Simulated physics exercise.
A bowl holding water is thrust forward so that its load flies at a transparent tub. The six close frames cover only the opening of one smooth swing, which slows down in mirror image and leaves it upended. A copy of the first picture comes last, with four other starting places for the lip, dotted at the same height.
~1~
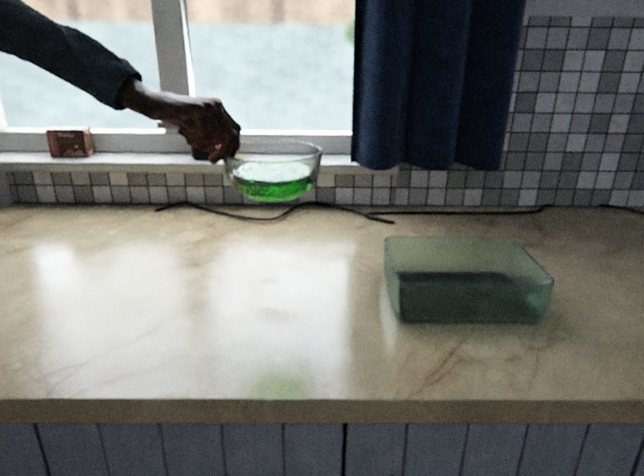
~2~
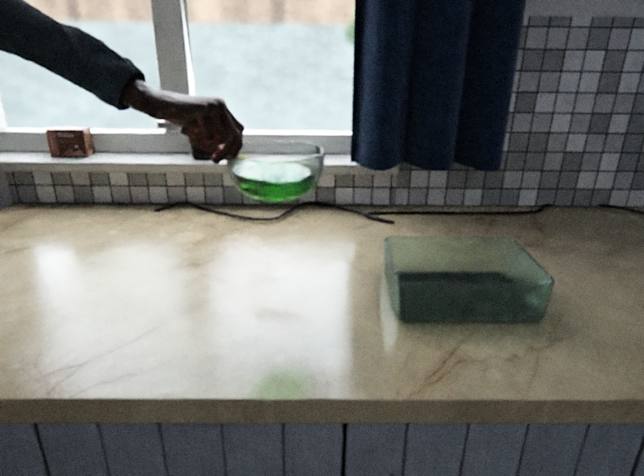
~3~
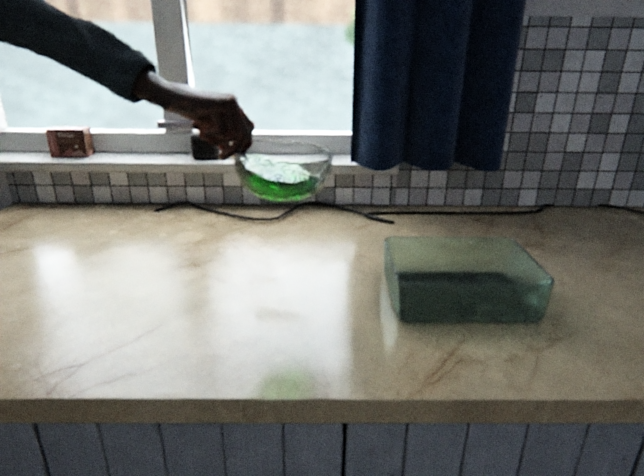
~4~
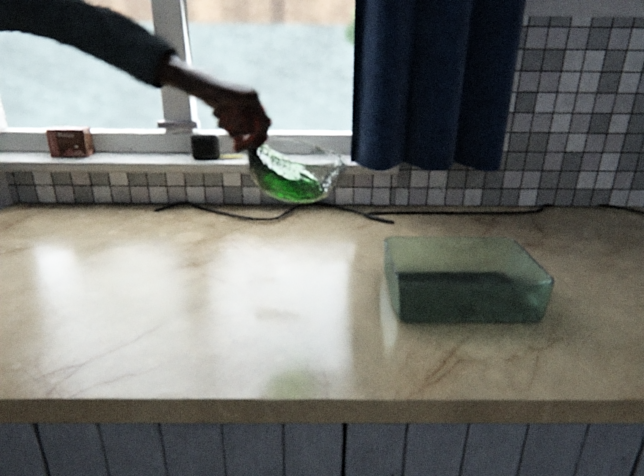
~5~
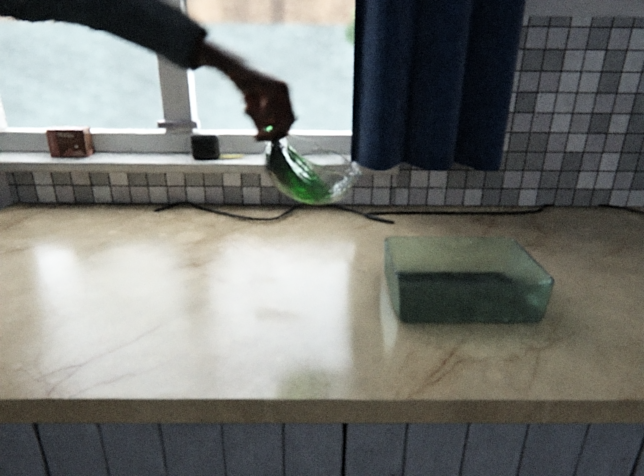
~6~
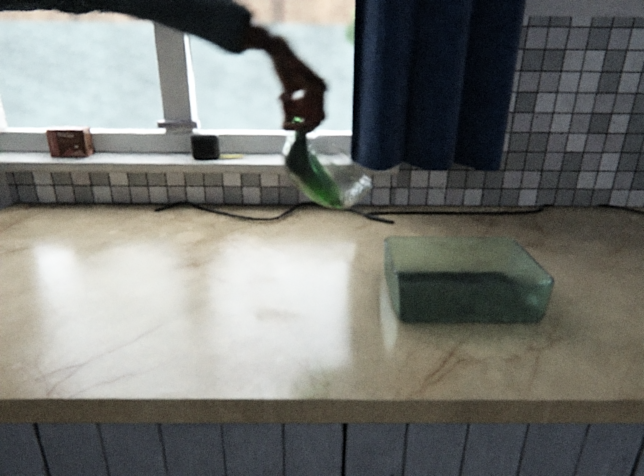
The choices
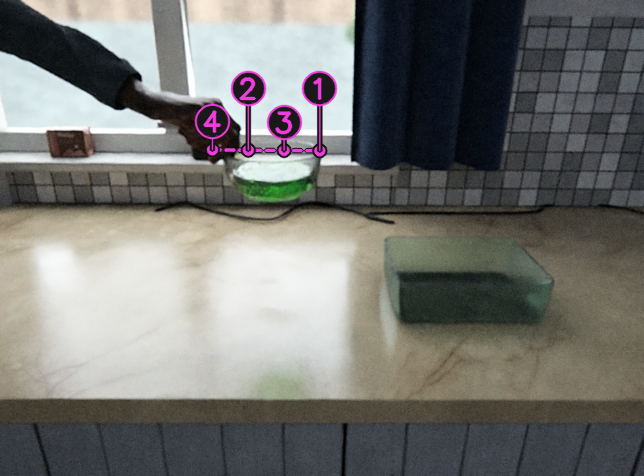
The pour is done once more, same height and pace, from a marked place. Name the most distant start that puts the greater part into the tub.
That is dot 3.
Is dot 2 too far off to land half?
Yes, it does.
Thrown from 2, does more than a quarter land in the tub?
Yes, it does.
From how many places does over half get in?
Two of them.
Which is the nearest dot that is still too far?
Here it is dot 2.
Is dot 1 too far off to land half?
No, that is safe.
On the marked copy, 1 at (319, 150); 2 at (248, 150); 3 at (284, 150); 4 at (212, 149).
With 1, about 75 % lands in the tub, 8 % falls short and 17 % goes beside or beyond.
With 2, about 35 % lands in the tub, 58 % falls short and 8 % goes beside or beyond.
With 3, about 61 % lands in the tub, 23 % falls short and 16 % goes beside or beyond.
With 4, about 4 % lands in the tub, 92 % falls short and 4 % goes beside or beyond.
